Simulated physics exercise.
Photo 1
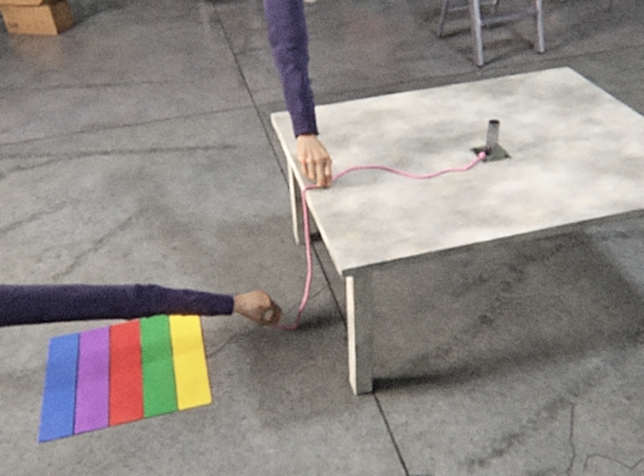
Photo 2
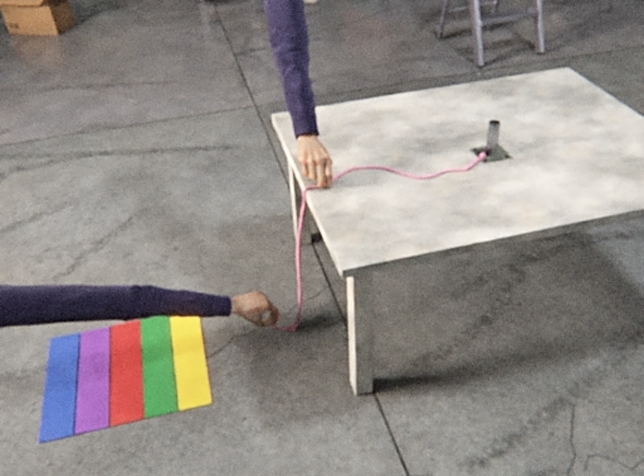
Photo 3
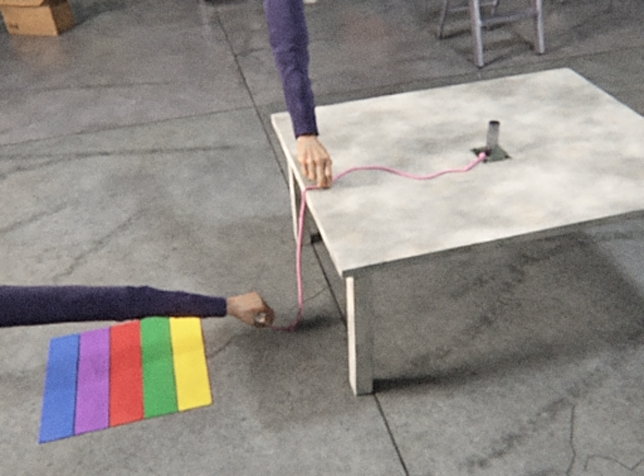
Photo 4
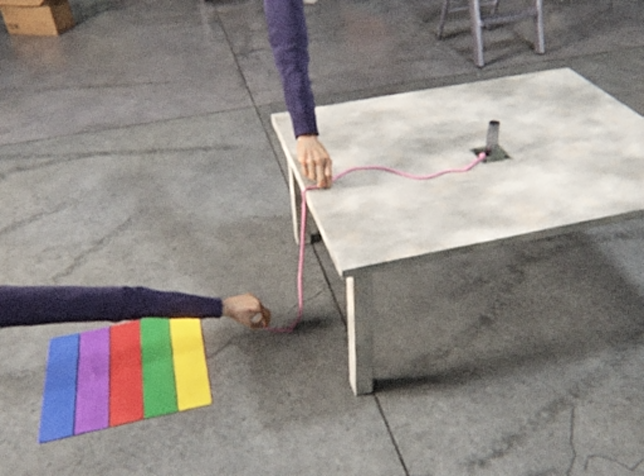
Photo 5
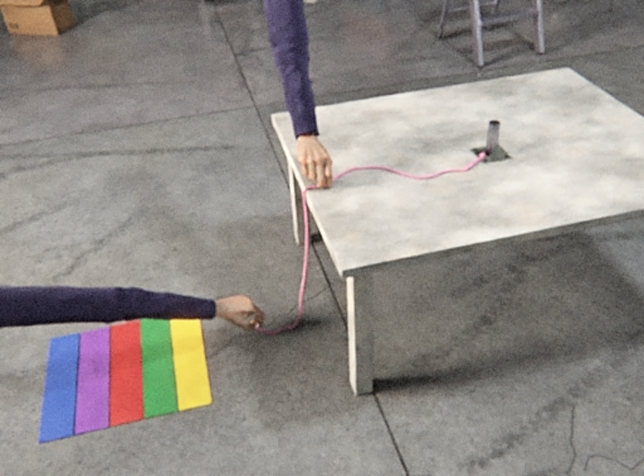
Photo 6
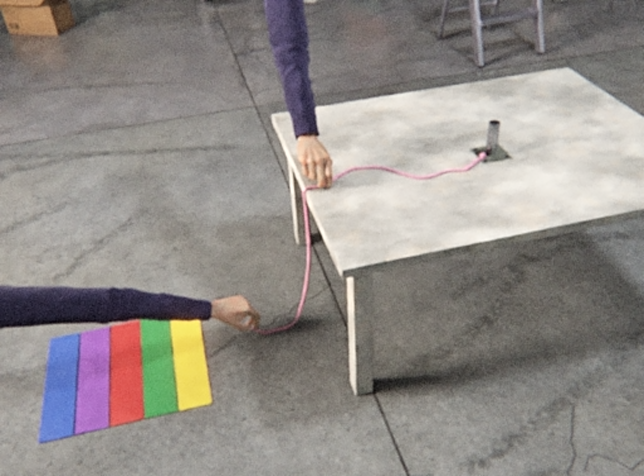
Two dark-sleeved arms reach into a grey concrete-floored room, seen from above at an angle, one pinching a pink cord at the near-left edge of a pale, low table. The cord winds from a short post on the tabletop and hangs over the edge to the other hand, beside blue, purple, red, green and yellow strips at lower left. The lower hand draws the cord's end slightly leftward near the floor, the hanging part shifting gently, while the upper hand and camera stay still.
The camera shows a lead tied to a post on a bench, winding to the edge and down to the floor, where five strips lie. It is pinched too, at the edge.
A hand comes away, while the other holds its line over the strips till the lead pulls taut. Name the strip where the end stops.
Red.
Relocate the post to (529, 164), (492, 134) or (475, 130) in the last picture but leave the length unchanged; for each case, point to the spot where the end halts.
Places per try: (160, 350); (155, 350); (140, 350).
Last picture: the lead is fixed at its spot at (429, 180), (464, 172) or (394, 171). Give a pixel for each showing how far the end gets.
Estimated pixels in sequence: (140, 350), (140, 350) and (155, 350).
Early on, end near (192, 341); over yellow.
Midway, end near (150, 349); over green.
At the end of the slack, end near (125, 355); over red. It gets as far as the red strip.
